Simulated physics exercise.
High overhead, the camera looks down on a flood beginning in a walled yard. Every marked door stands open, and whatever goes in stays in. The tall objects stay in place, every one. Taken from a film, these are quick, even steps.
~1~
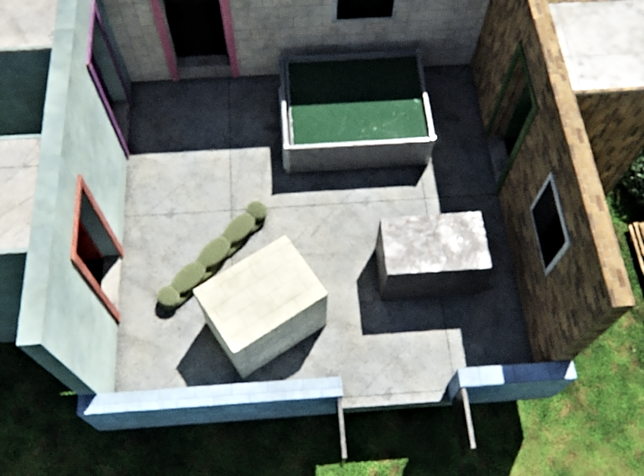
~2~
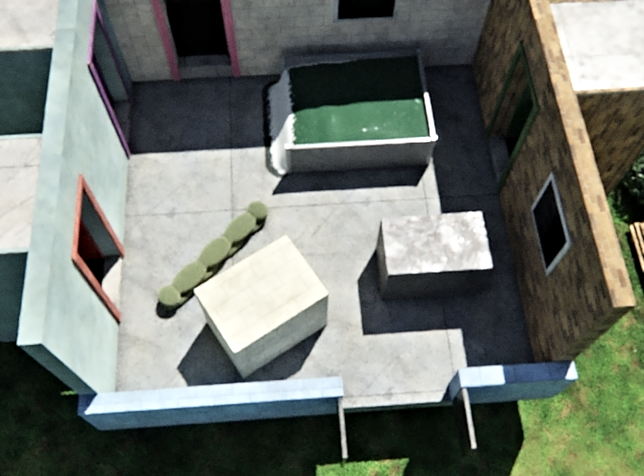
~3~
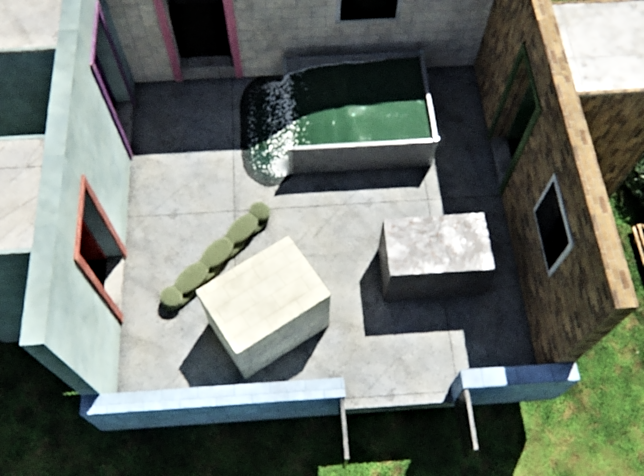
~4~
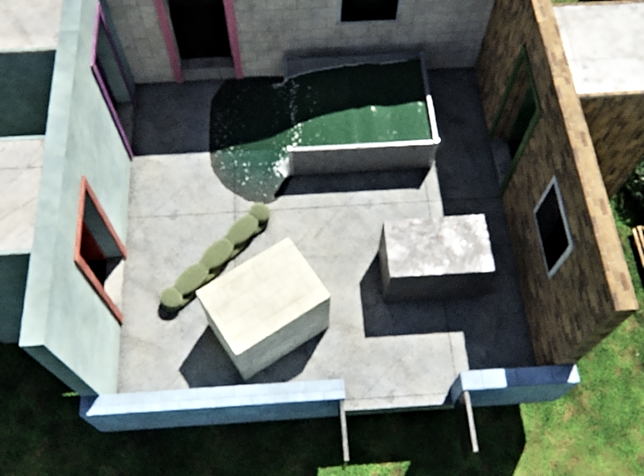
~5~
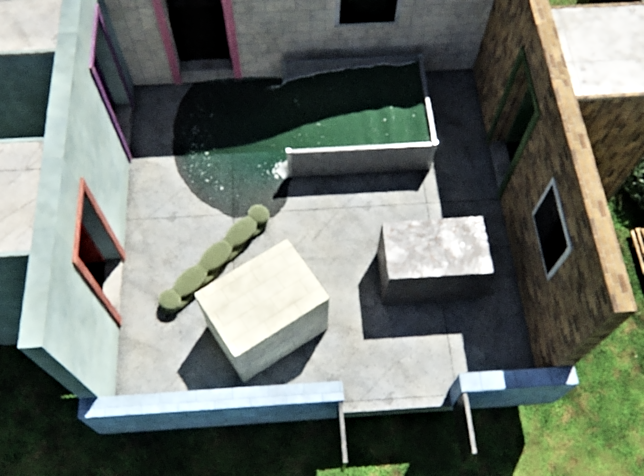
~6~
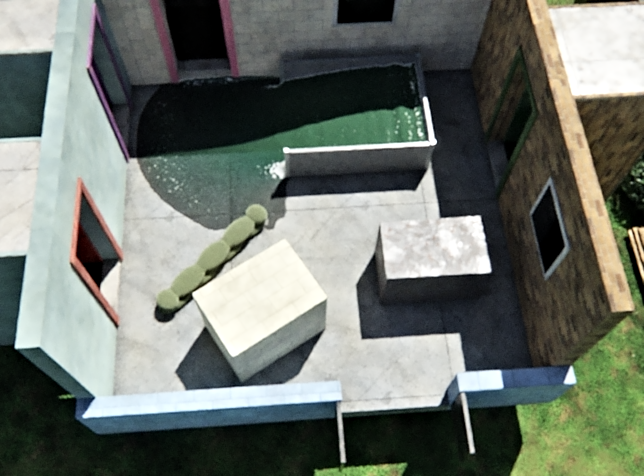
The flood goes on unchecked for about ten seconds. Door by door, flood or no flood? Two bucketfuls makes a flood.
As I see it, most likely the green door gets two buckets or less. Most likely the pink door gets two buckets or less. Most likely the red door gets too much water. Most likely the purple door gets too much water.
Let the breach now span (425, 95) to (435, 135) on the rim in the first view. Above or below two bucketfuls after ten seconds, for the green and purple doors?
So here's how it goes: Green door runs over, while purple door stays within bounds.
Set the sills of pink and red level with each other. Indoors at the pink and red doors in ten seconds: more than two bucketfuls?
After the swap, the pink door overflows while the red door falls short.
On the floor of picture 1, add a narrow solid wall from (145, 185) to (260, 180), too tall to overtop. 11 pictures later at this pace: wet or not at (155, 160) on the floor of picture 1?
My call for that point: Waterlogged.
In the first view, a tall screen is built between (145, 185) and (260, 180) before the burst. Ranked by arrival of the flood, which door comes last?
That'd be the green-painted one.
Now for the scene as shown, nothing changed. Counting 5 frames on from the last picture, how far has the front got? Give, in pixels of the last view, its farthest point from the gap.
The farthest point of the front sits at (122, 253).
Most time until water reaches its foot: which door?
That would be the green one.
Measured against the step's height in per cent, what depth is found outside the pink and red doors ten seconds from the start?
Approx. 30 % followed by 80 %.
A moment on, water covers 30 % of the floor; the green door not reached, the pink door wet at the sill, nothing in, the red door not reached, the purple door over two buckets in.
Next, water covers 35 % of the floor; the green door not reached, the pink door wet at the sill, nothing in, the red door wet at the sill, nothing in, the purple door far over two buckets in.
Then, water covers 40 % of the floor; the green door not reached, the pink door wet at the sill, nothing in, the red door under two buckets in, the purple door far over two buckets in.
Later, water covers 75 % of the floor; the green door not reached, the pink door wet at the sill, nothing in, the red door far over two buckets in, the purple door far over two buckets in.
In the end, water covers 95 % of the floor; the green door wet at the sill, nothing in, the pink door wet at the sill, nothing in, the red door far over two buckets in, the purple door far over two buckets in.
